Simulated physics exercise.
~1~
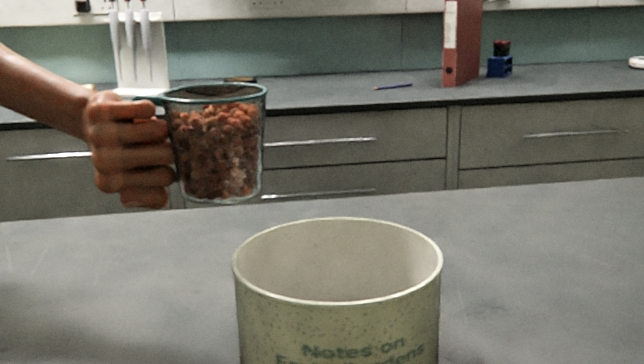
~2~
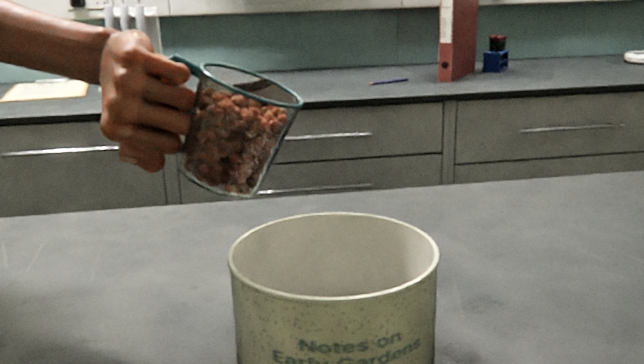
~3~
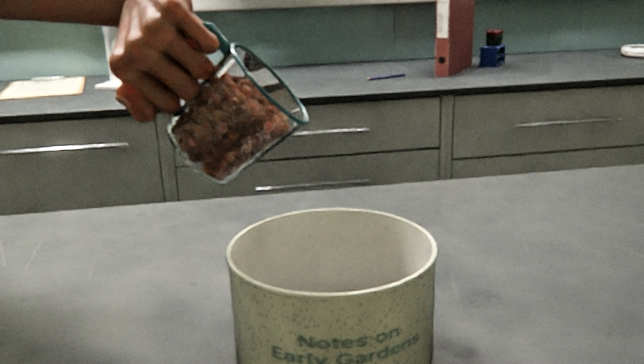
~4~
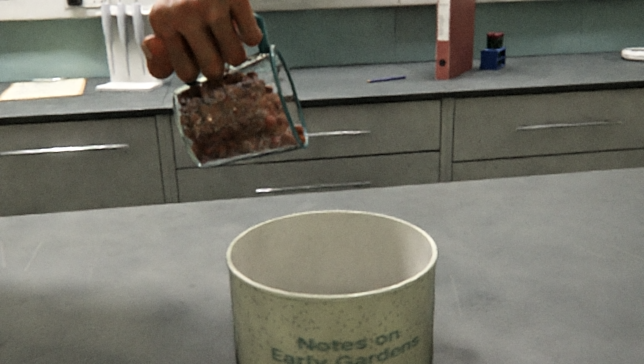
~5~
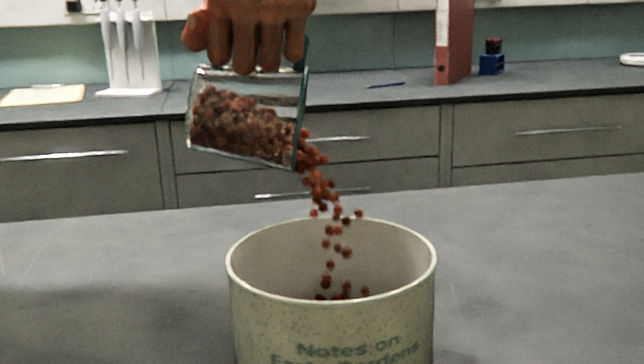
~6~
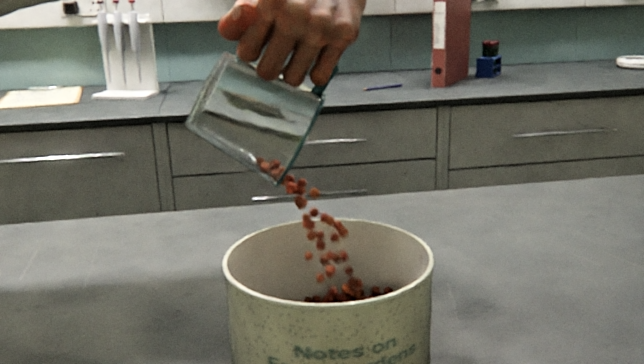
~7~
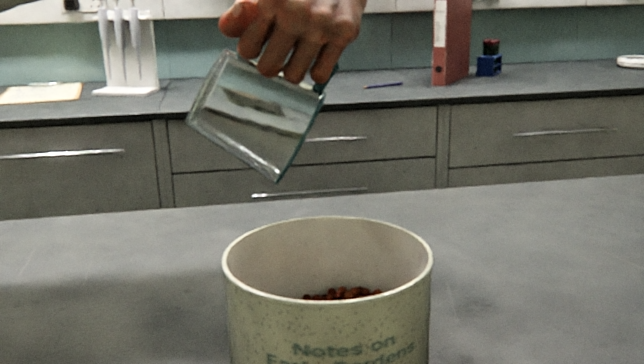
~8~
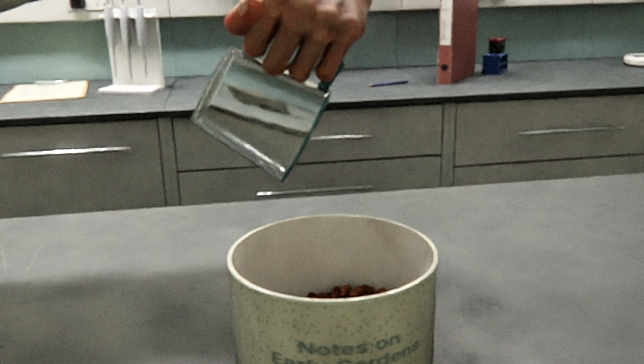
To begin with, a hand holds a clear glass cup full of small reddish-brown clay pellets upright, up and to the left of a speckled, pale green pot on a grey table. The hand moves the cup to the right and tips it steadily, the pellets shifting toward the rim. Once the cup is past its side, pellets spill over the lip and drop in a stream into the pot. The hand keeps turning the cup until it slants mouth-down and the last pellets tumble out. Finally, the emptied cup stays tilted above the pot, where the pellets lie heaped inside.
